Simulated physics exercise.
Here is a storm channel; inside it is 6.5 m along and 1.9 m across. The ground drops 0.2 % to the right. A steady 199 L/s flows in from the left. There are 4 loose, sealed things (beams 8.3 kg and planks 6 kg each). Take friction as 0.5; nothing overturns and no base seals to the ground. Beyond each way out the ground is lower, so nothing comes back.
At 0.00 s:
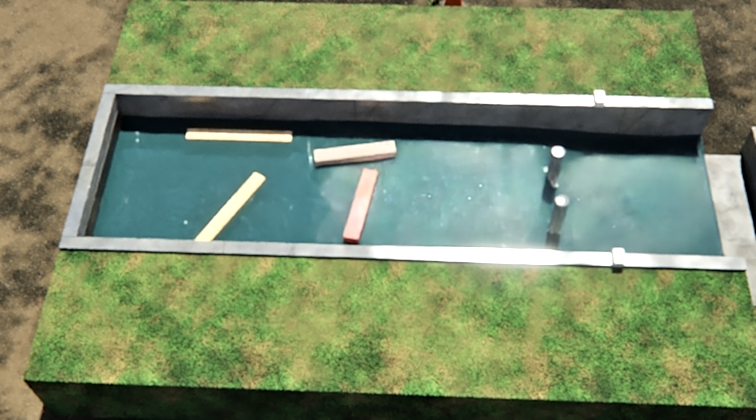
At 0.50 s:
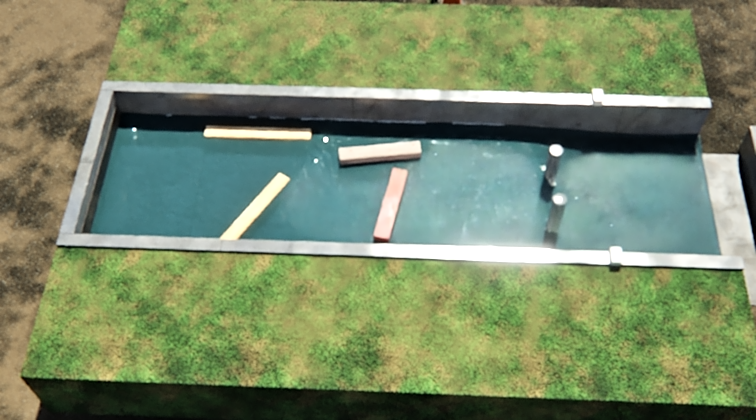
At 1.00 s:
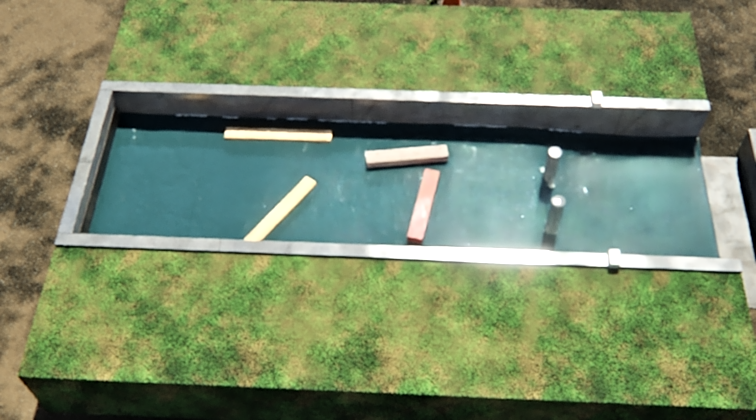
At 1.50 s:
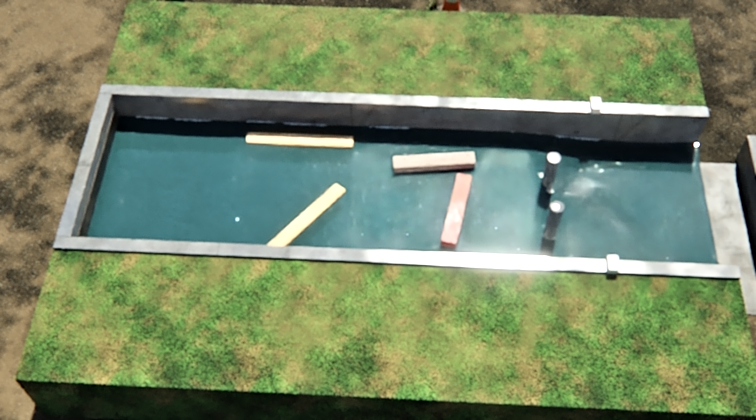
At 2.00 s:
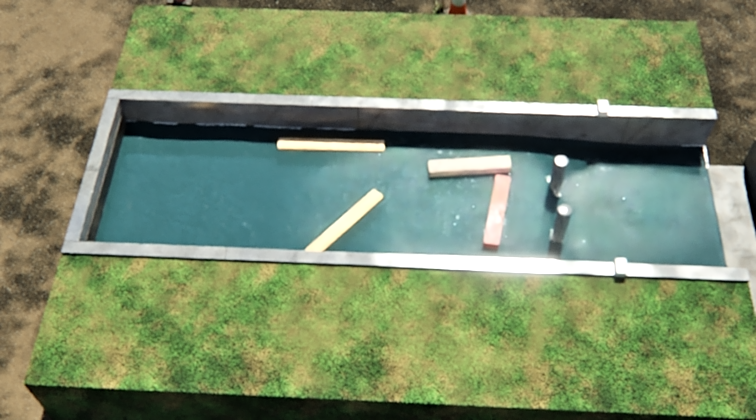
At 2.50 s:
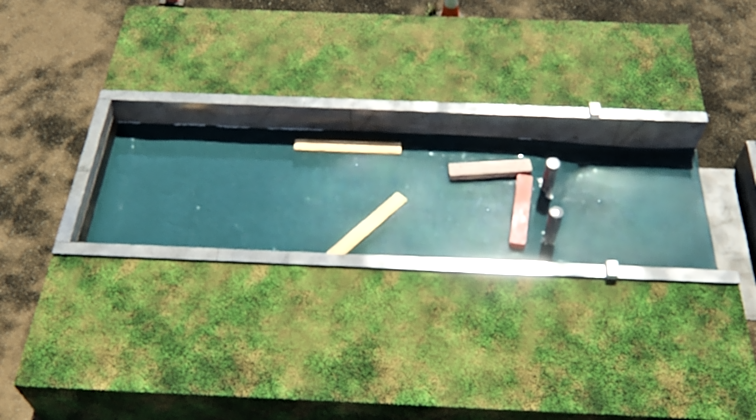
A long concrete-walled channel of dark teal water lies across a block of patchy green grass with brown dirt around it, seen from high above at an angle. Two pale yellow beams float toward the left, a pinkish-white one and a red one nearer the middle, and two grey posts stand at right. All four beams drift steadily rightward, the red one nearing the posts, while the view shifts slightly.
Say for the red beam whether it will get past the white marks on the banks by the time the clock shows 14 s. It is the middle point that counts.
The red beam is held back.
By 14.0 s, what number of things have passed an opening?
I count 2.
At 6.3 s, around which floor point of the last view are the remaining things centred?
Near (541, 207).
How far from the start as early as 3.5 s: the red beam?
Roughly 200 cm by then.
After 3.5 s the red beam is near (535, 210), 1.9 m from its start, afloat; 0 of 4 are over the mark; 4 afloat.
After 6.3 s the red beam is near (535, 210), 1.9 m from its start, afloat; 1 of 4 are over the mark; 3 afloat.
After 10.0 s the red beam is near (535, 210), 1.9 m from its start, afloat; 2 of 4 are over the mark; 2 afloat.
After 14.0 s the red beam is near (535, 210), 1.9 m from its start, afloat; 2 of 4 are over the mark; 2 afloat.
